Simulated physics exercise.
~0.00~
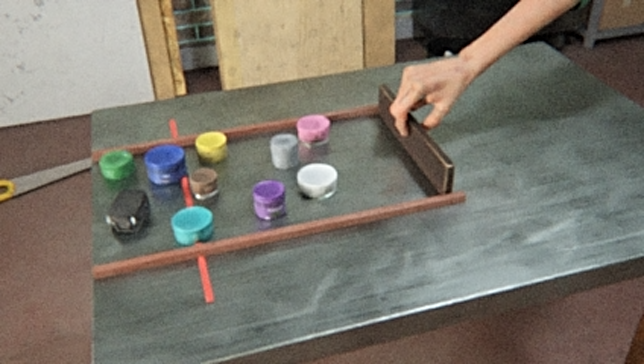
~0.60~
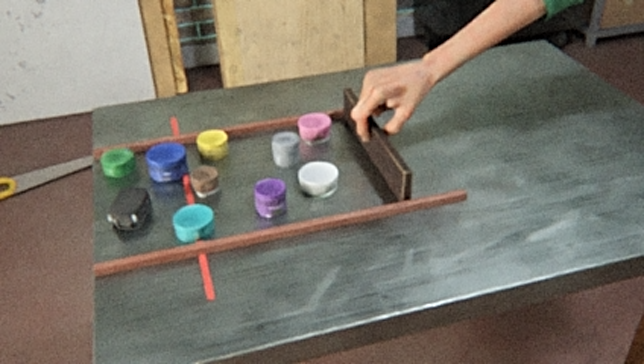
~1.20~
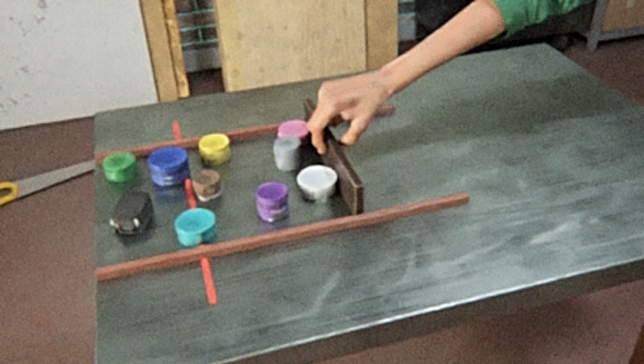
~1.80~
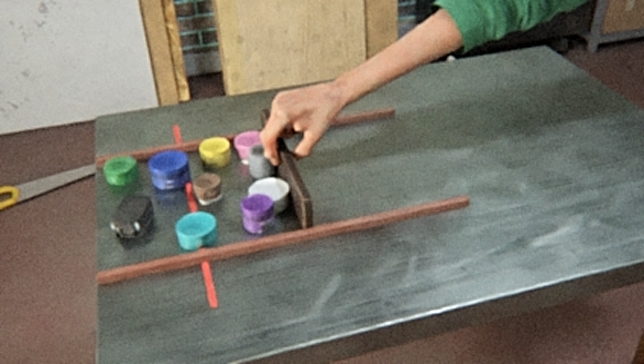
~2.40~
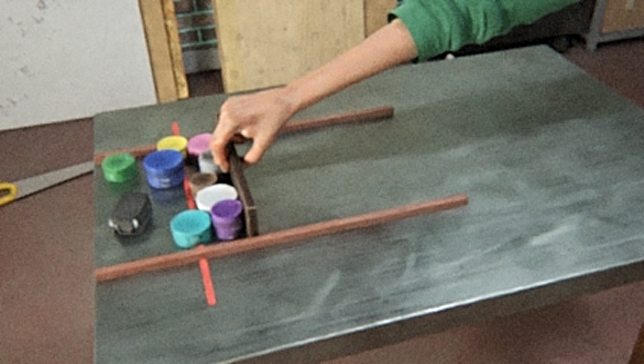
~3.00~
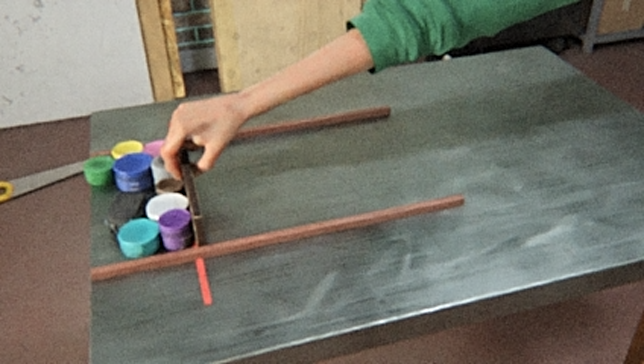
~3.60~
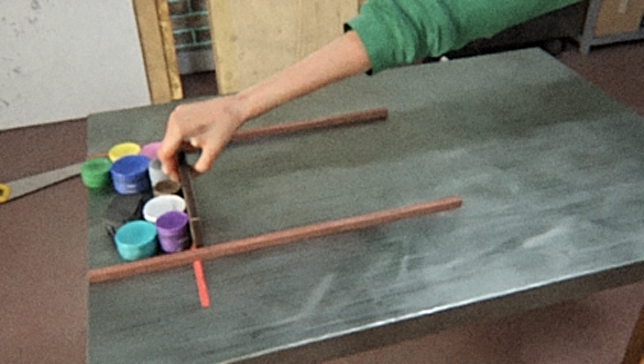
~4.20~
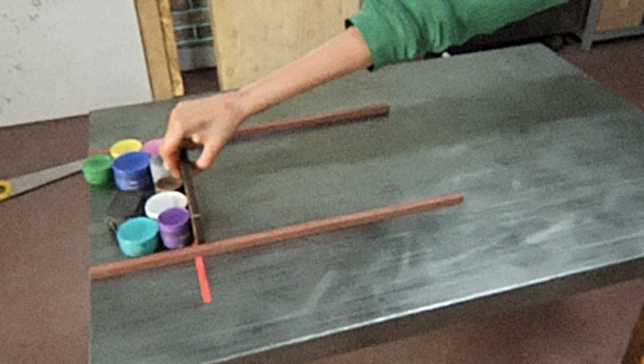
Hand sliding an upright dark board left between two rails, bunching colourful pots together and stopping at red tape, none falling.
